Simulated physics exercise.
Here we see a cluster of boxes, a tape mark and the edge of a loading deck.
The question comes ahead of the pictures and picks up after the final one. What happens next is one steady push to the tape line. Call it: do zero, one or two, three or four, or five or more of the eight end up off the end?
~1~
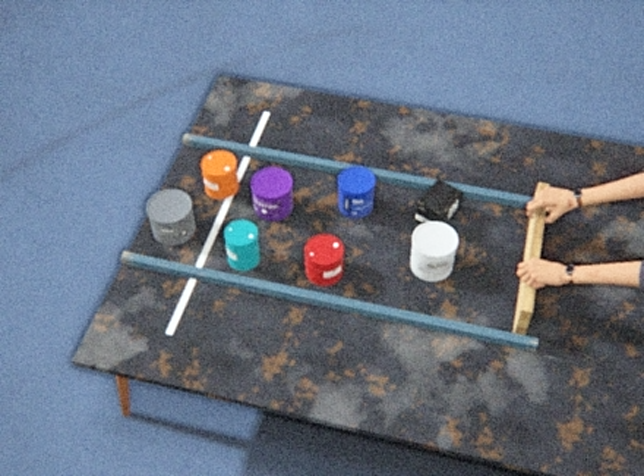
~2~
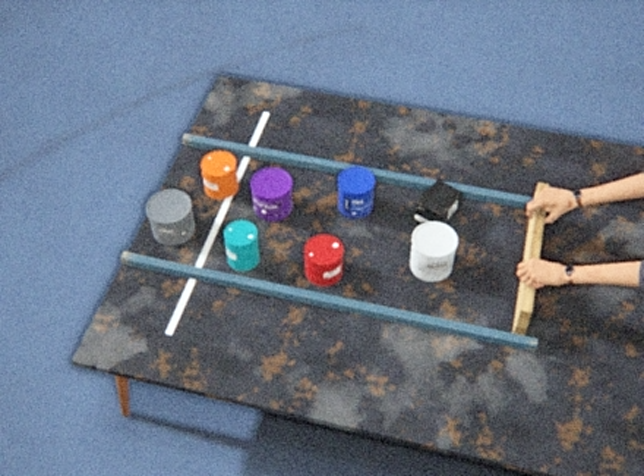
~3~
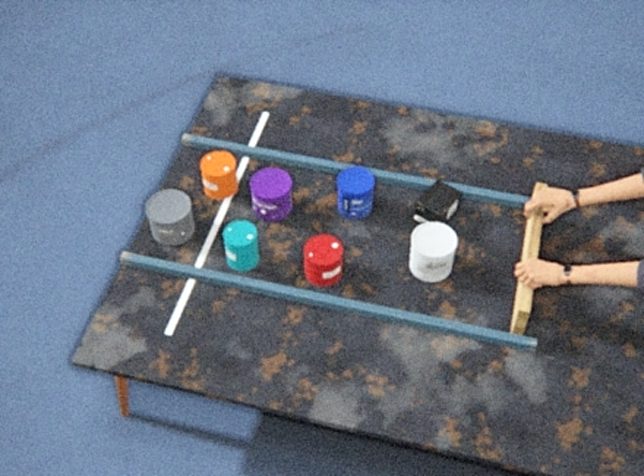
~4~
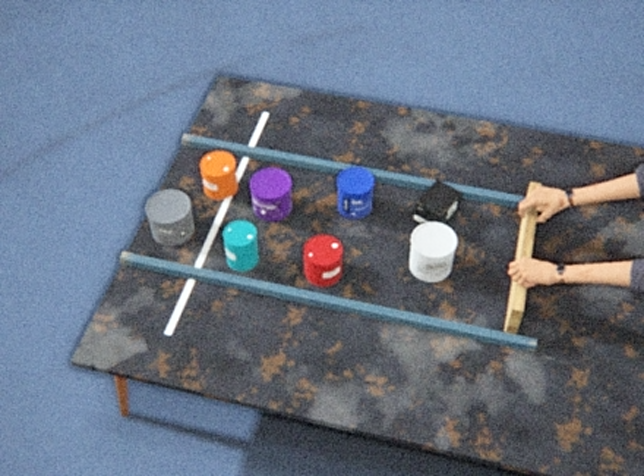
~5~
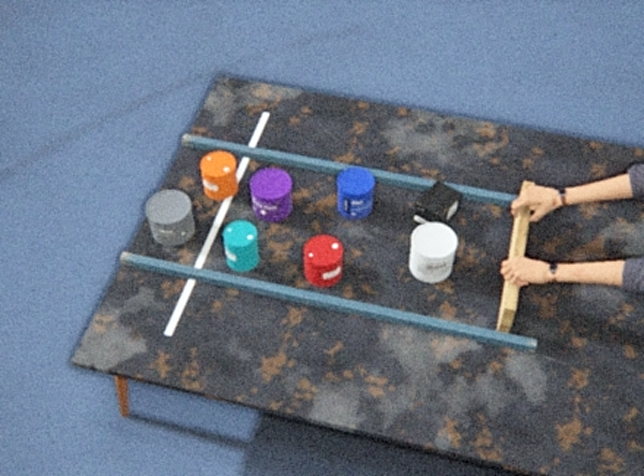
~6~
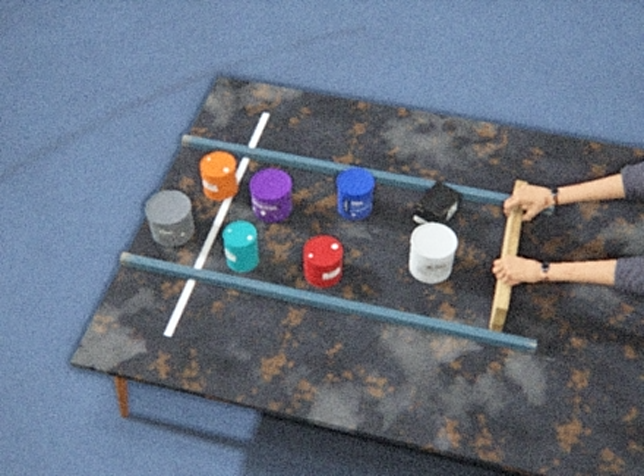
One or two end up off it.
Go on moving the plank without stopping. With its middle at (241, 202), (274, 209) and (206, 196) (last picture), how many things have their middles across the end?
0; 0; 2.
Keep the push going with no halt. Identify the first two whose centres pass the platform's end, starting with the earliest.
First the orange canister, second the grey pail.
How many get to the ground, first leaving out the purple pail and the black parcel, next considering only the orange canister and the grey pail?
The count is 0 in the first case and 0 in the second.
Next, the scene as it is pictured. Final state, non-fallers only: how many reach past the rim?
I get 1.
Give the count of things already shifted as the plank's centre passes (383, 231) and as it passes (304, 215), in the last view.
It comes to 3 for the first spot, 6 for the other.
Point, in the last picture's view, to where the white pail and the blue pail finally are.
Answer: First (196, 208), after that (195, 155).
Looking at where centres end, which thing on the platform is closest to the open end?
That would be the grey pail.
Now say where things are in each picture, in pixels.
The first frame shows grey pail (172, 218); orange canister (220, 175); turquoise canister (243, 246); plank (532, 258); tape (223, 212).
The second frame shows orange canister (220, 175); red canister (324, 260).
The third frame shows turquoise canister (242, 246); black parcel (438, 207).
The fourth frame shows grey pail (171, 218); purple pail (272, 195).
The fifth frame shows orange canister (220, 176); white pail (432, 253).
The sixth frame shows grey pail (171, 219); orange canister (219, 176); turquoise canister (241, 247); plank (509, 255); tape (222, 213).
Early on, none off yet; grey pail at rest near (171, 219); orange canister at rest near (219, 176); turquoise canister at rest near (241, 247).
Finally, the number that fall off is one or two; lost, orange canister.
